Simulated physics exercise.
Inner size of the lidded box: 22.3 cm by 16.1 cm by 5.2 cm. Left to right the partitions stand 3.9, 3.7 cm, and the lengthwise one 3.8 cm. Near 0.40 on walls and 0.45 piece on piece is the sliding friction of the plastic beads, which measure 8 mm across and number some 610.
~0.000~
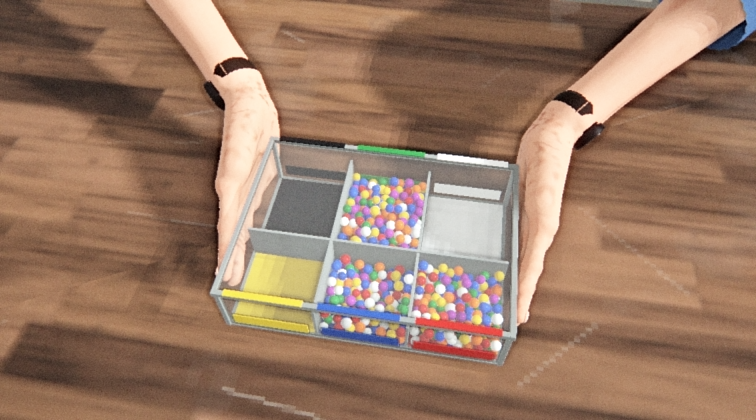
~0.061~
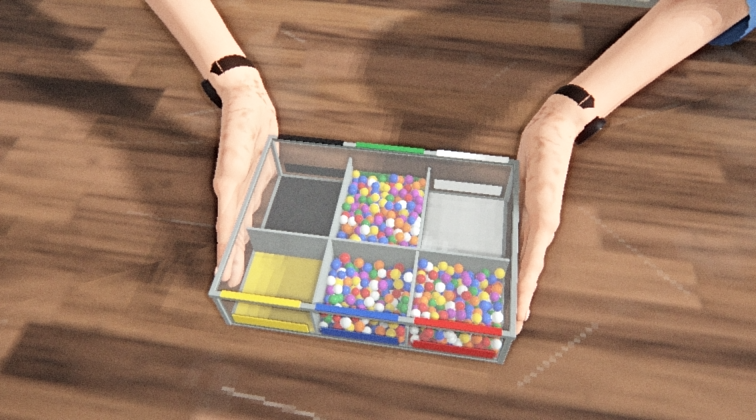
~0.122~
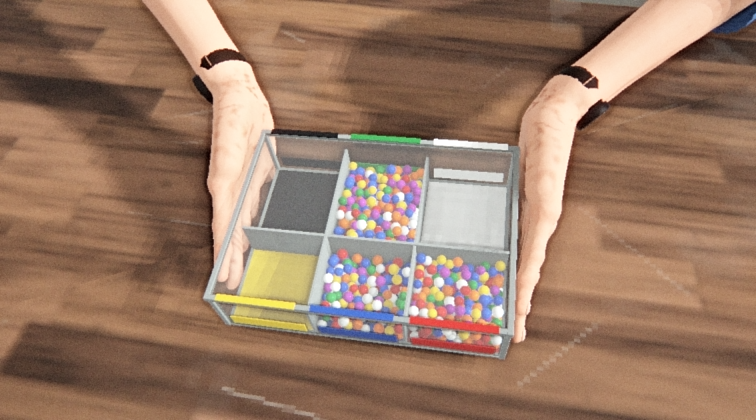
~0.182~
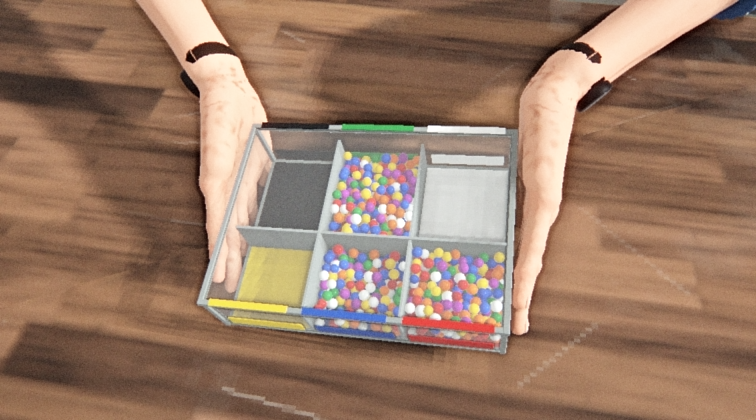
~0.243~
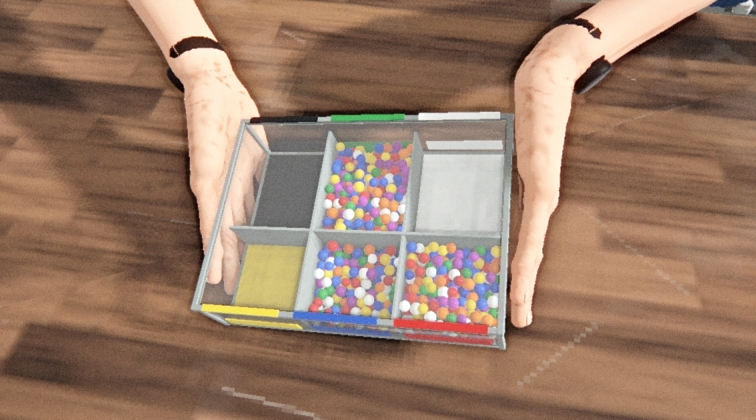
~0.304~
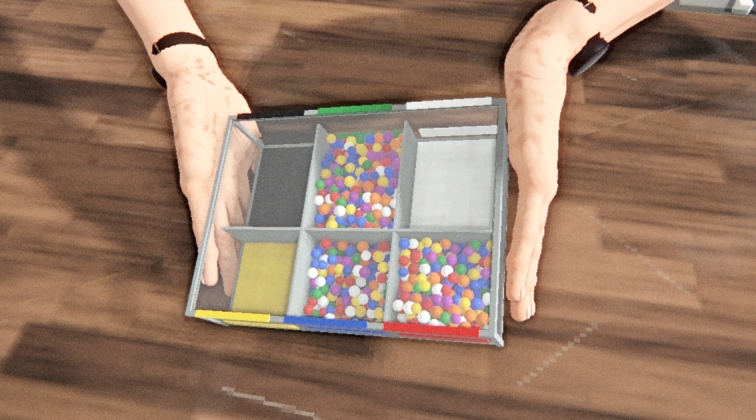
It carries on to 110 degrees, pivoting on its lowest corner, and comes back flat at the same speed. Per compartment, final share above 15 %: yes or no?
Red yes; blue yes; green yes; yellow no; white no; black no.
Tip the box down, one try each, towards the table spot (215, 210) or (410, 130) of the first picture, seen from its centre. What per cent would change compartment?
Estimate: Some 25 % and some 20 % respectively.
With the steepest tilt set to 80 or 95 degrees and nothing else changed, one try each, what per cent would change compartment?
10 % and 15 %.
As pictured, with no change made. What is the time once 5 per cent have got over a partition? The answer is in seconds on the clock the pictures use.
1.00 s, roughly.
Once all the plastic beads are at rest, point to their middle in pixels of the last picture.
In the last view, approximately (373, 288).
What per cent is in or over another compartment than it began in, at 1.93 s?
Share: Approx. 10 %.
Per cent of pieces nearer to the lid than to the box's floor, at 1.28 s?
About 50 %.
Then, at 1.28 s, tilt 109 degrees; red 30 %, blue 25 %, green 40 %, yellow 5 %.
Then, at 1.93 s, tilt 48 degrees; red 30 %, blue 25 %, green 40 %, yellow 5 %.
After 2.63 s, tilt 0 degrees; red 30 %, blue 25 %, green 40 %, yellow 5 %.
By 3.2 s all is still; red 30 %, blue 25 %, green 40 %, yellow 5 %, white 0 %, black 0 %.
